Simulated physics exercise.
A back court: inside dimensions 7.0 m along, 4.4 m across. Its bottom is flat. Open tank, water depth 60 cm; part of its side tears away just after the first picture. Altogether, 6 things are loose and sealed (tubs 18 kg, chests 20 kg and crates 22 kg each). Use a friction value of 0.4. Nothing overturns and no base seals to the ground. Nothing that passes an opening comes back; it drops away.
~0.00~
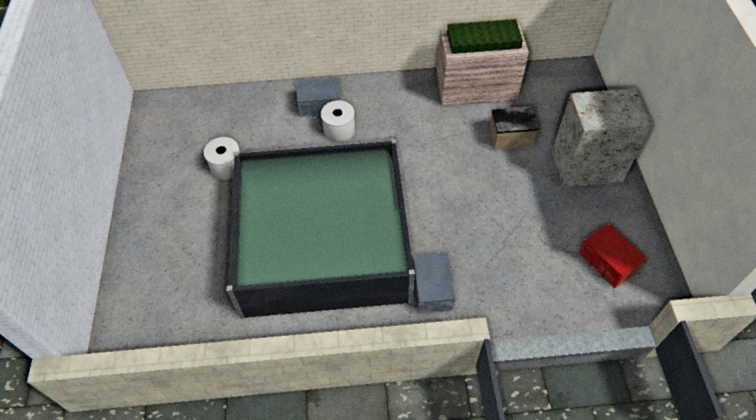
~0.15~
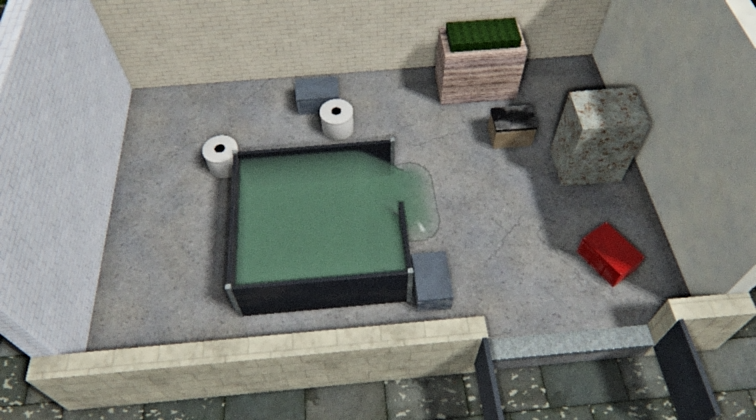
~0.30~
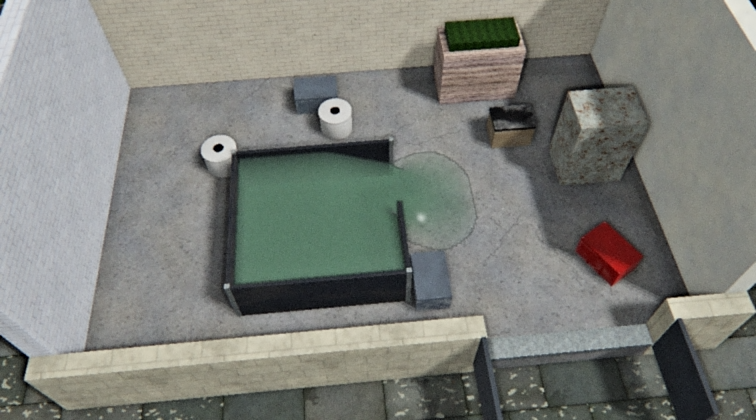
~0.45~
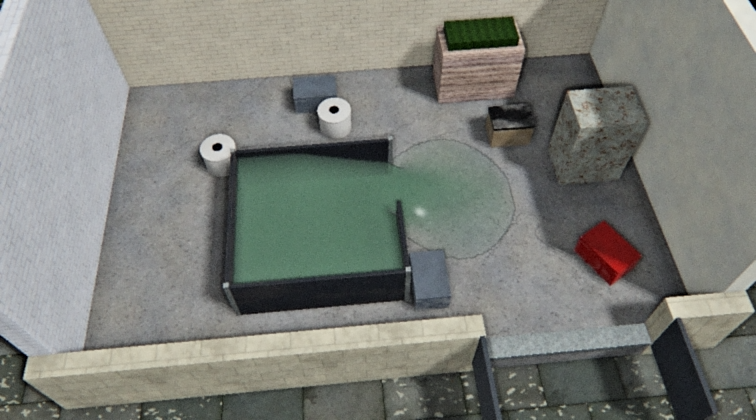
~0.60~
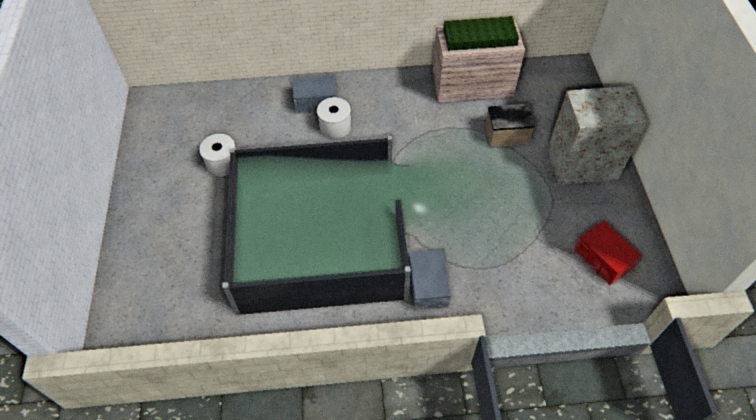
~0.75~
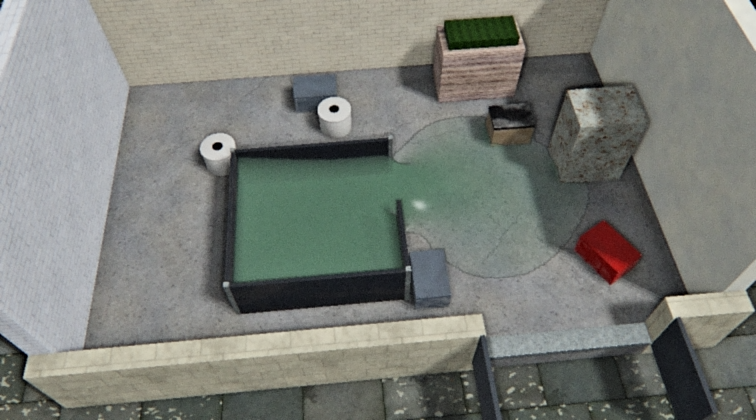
Green water pours through a gap in the right side of a dark-walled square tank, in a walled concrete court seen from high above. Two white cylinders and a grey block stand behind the tank, another block at its near right corner, with a planted box, small crate, grey slab and red crate to the right. The thin, rounded sheet spreads rightward across the floor while the objects and camera stay practically still.
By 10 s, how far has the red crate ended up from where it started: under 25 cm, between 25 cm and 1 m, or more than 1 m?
Goes a long way.
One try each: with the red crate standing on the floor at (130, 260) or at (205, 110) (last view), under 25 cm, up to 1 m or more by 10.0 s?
In turn: It holds its place; it barely shifts.
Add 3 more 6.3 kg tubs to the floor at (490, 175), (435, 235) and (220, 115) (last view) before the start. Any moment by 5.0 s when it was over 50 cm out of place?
From first to last: Surpasses it, surpasses it, does not reach it.
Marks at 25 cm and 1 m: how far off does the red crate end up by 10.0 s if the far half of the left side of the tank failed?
Result: Red crate essentially stationary.
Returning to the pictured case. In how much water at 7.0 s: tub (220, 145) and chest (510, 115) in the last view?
Around 2 cm and 10 cm.
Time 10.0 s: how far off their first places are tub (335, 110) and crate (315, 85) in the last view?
Lab note - net shifts in order: 0 cm; 0 cm.
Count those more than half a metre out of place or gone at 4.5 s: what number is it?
The answer is 2.
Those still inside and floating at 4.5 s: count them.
1 at that moment.
After 2.0 s the red crate is near (638, 259), 0.3 m from its start, aground; 0 of 6 are out; 0 afloat.
After 4.5 s the red crate is near (535, 308), 1.3 m from its start, aground; 0 of 6 are out; 1 afloat.
After 7.0 s the red crate is near (524, 317), 1.4 m from its start, aground; 0 of 6 are out; 1 afloat.
After 10.0 s the red crate is near (523, 320), 1.5 m from its start, aground; 0 of 6 are out; 0 afloat.
